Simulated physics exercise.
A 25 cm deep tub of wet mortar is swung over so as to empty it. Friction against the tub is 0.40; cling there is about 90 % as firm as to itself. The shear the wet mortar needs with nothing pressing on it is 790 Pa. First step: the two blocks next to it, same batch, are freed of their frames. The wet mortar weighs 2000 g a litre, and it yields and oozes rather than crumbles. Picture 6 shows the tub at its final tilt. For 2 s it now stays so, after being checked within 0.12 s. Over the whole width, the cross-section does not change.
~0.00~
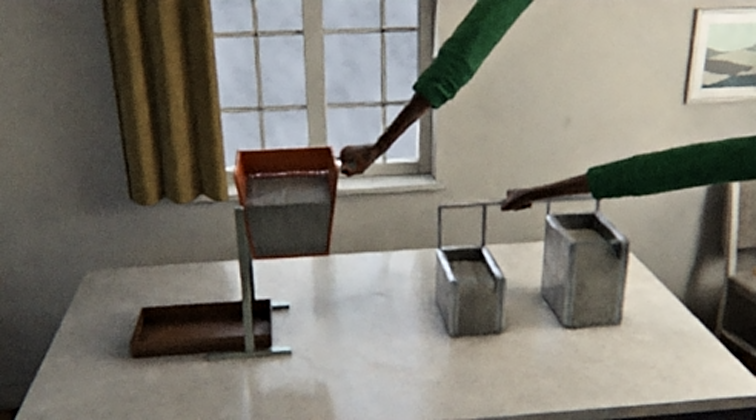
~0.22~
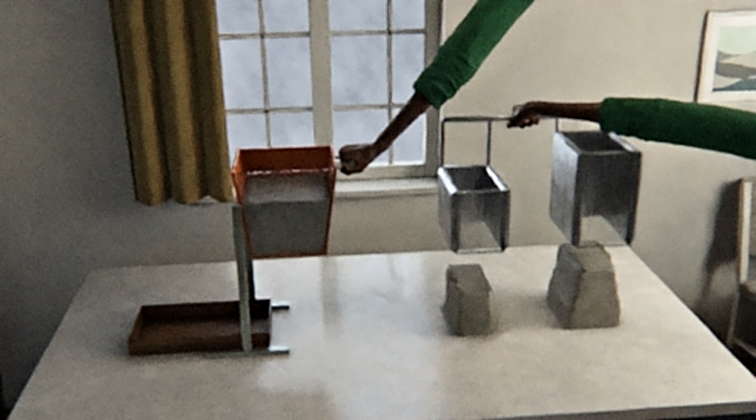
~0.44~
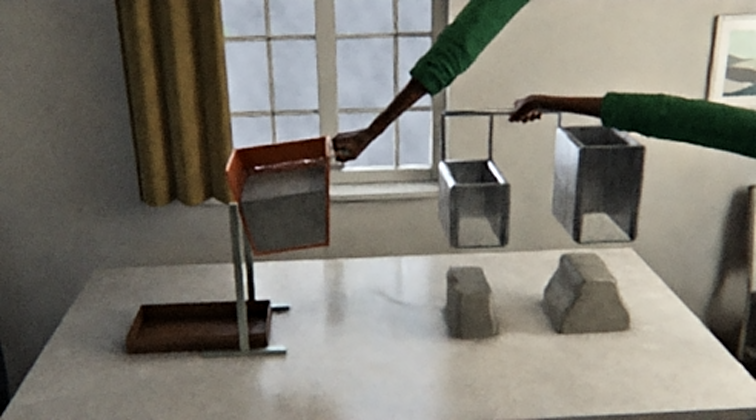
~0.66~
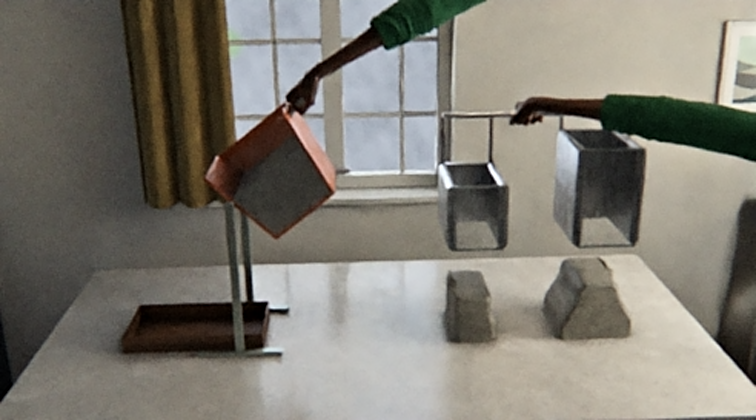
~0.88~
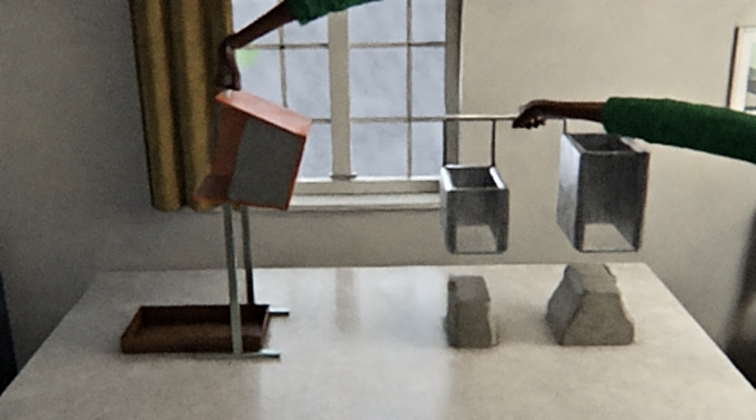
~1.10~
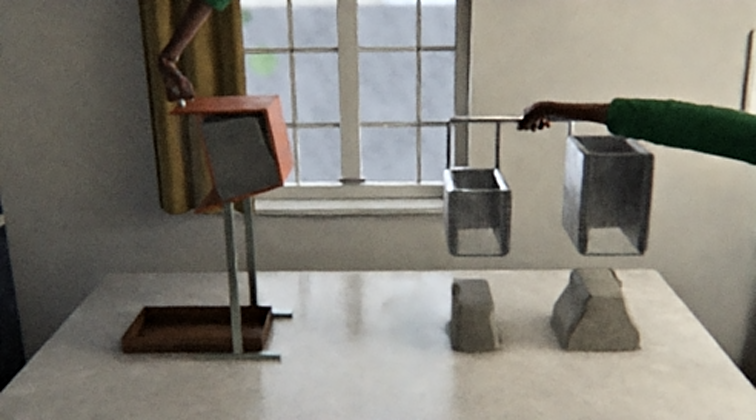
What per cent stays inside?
48 %.
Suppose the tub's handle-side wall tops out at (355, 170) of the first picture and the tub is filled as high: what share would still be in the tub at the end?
Roughly 40 %.
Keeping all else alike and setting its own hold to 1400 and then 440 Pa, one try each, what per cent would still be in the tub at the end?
First 100 %, second 35 %.
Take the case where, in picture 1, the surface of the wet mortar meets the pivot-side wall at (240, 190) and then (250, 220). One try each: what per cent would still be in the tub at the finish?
Roughly 35 per cent, then roughly 60 per cent.
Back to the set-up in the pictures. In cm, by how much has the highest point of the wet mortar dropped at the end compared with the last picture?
13 cm or so.
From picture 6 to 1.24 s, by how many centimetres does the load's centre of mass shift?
I'd put the distance at about 6 centimetres.
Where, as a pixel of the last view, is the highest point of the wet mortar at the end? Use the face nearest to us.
The highest point is near (274, 165) in the last picture.
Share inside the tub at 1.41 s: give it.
Close to 65 in a hundred.
After 1.24 s, the tub is at 99 degrees and holds 100 %.
After 1.41 s, the tub is at 99 degrees and holds 64 %.
After 1.58 s, the tub is at 99 degrees and holds 48 %.
After 1.75 s, the tub is at 99 degrees and holds 48 %.
After 3.10 s, at the end, the tub is at 99 degrees and holds 48 %.
